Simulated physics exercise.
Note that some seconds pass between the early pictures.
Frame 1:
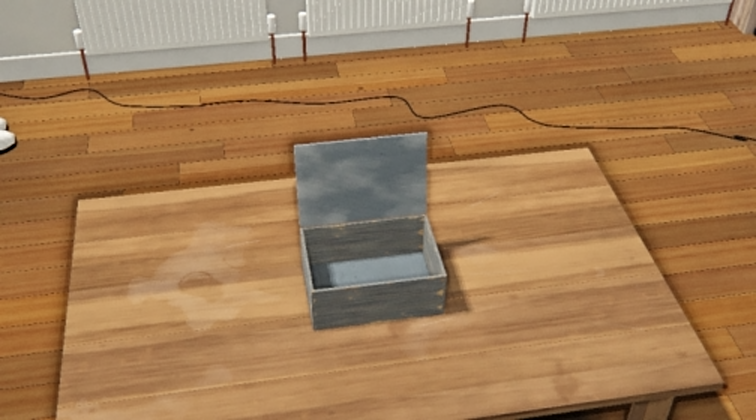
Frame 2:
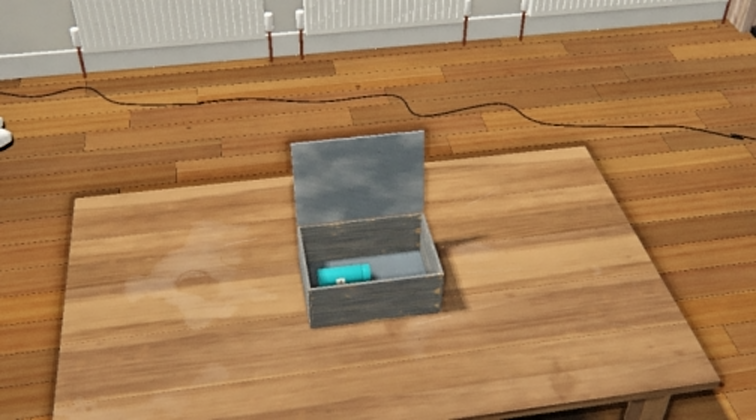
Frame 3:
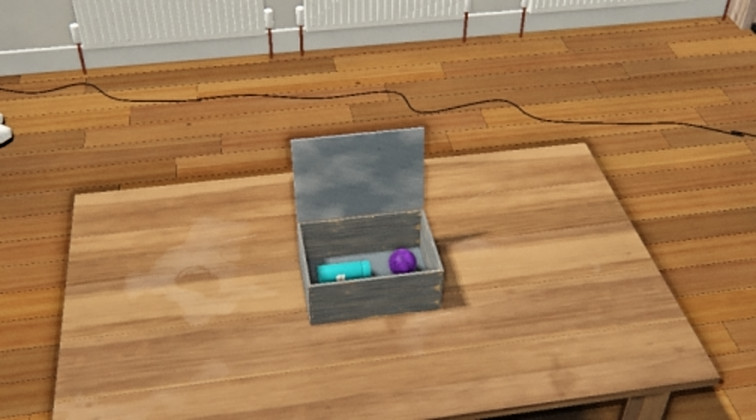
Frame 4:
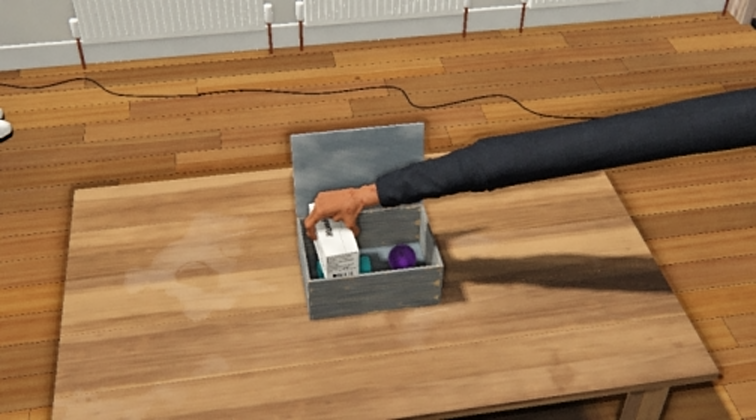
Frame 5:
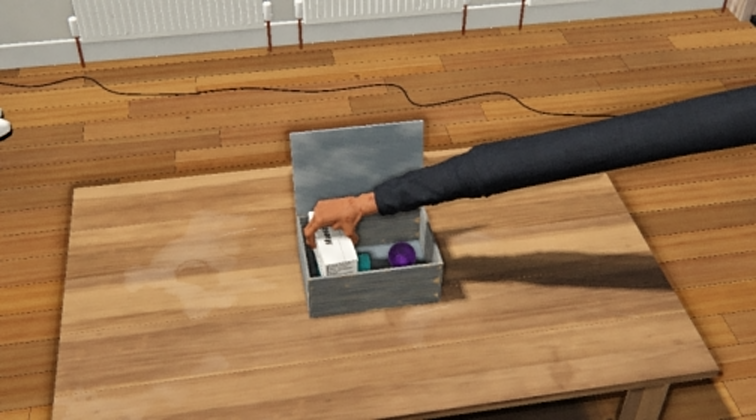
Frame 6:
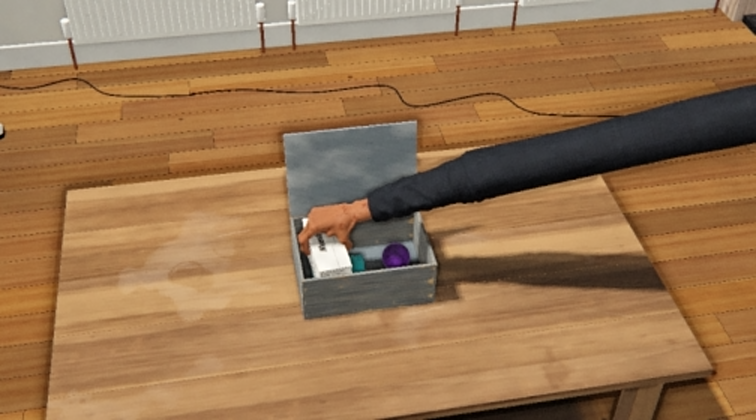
A teal cylinder appeared in the open gray box on the table, then a purple ball beside it, and a dark-sleeved arm from the right lowered a white carton in on the left.
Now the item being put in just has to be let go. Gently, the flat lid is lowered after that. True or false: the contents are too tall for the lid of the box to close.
True.
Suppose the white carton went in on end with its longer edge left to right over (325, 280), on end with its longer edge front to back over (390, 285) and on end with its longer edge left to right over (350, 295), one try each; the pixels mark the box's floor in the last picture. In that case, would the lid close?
Try 1: Lid stays raised; try 2: Lid goes down; try 3: Lid stays raised.
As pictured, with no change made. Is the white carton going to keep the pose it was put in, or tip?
It ends up leaning.
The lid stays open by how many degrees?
I'd put it at roughly 40°.
Then, 1.30 s on from there, lid 86° above the rim; white carton turned 25° from how it was put near (326, 258).
Then, 1.60 s on from there, lid 63° above the rim; white carton turned 25° from how it was put near (326, 258).
In the end, lid 39° above the rim; left askew, white carton; the other 2 unmoved. At the end, from the last picture's camera, white carton near (326, 258).
